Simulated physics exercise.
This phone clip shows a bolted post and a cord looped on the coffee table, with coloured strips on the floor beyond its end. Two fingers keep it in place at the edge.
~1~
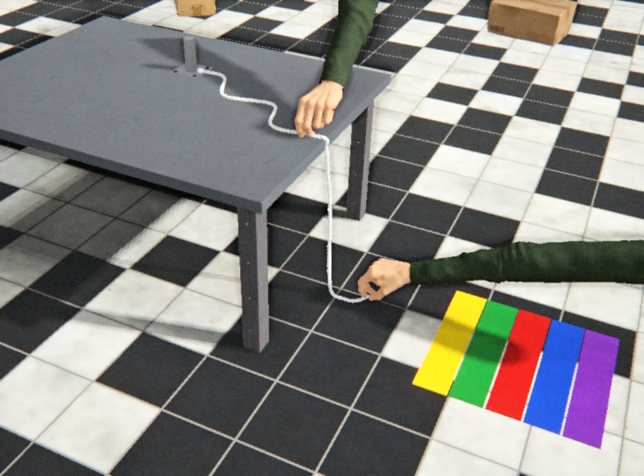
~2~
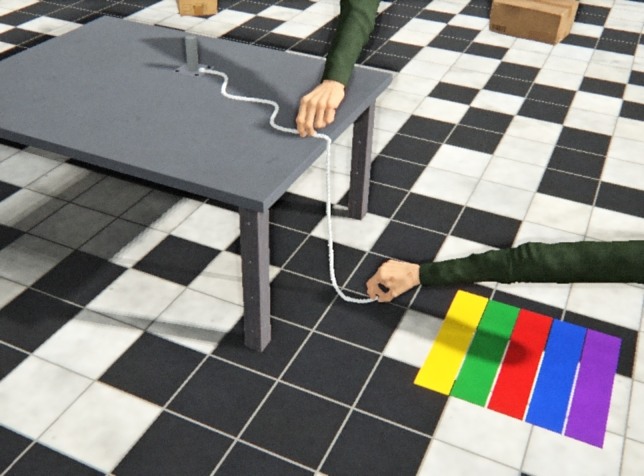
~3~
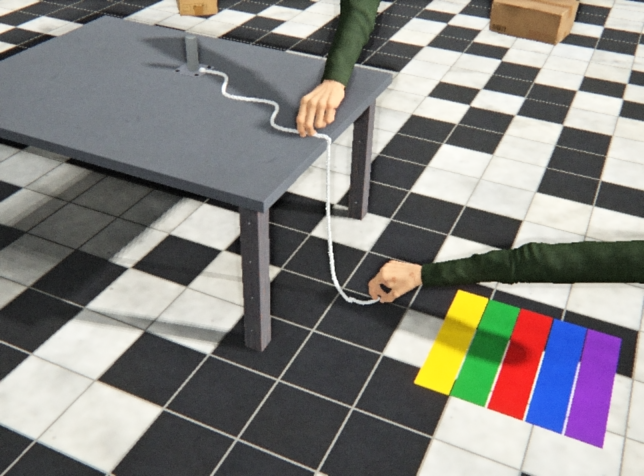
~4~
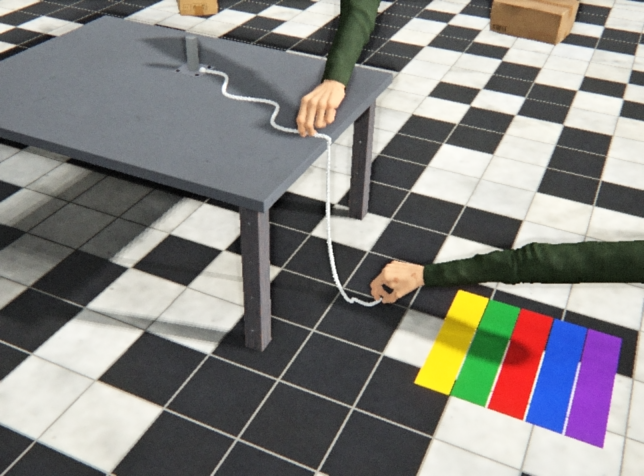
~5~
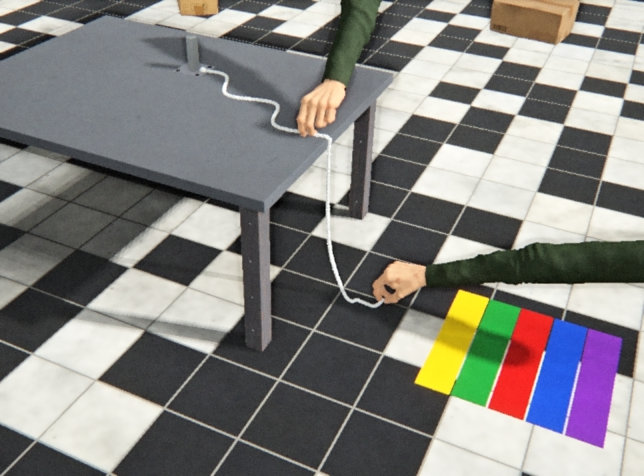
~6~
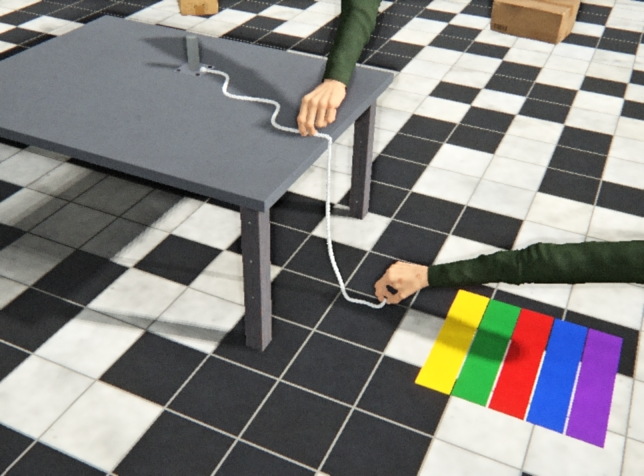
To begin with, a white cord runs from a small upright post across a grey table, pinched at the edge by one hand, while another hand holds its hanging end near coloured floor strips. The lower hand then shifts very slightly right, drawing the cord's end along, while the upper hand stays still.
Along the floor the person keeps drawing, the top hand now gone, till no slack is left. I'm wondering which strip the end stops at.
It stops at the red strip.
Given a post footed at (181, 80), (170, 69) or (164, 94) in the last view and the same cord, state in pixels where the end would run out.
Respectively (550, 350), (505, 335) and (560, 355).
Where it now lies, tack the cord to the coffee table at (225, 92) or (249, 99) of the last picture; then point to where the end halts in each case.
Approximately (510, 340) and (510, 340), respectively.
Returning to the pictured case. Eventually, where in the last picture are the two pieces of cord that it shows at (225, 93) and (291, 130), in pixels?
First: (251, 92). Second: (343, 137).
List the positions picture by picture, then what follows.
End (368, 296); yellow (438, 370); green (473, 382); red (509, 395); blue (547, 407); purple (586, 421), in the first picture.
End (377, 298); cord through (226, 78) (251, 100) (272, 124) (328, 154) (329, 221) (334, 282), in the second picture.
End (379, 298), in the third picture.
End (381, 299); cord through (227, 77) (252, 100) (273, 123) (328, 154) (328, 221) (337, 282), in the fourth picture.
End (383, 299), in the fifth picture.
End (385, 299); cord through (227, 77) (252, 99) (274, 123) (329, 154) (328, 220) (340, 282), in the sixth picture.
Soon after, end near (478, 328); over green.
After that, end near (513, 339); over red.
At the stop, end near (535, 346); over red. It gets as far as the red strip.
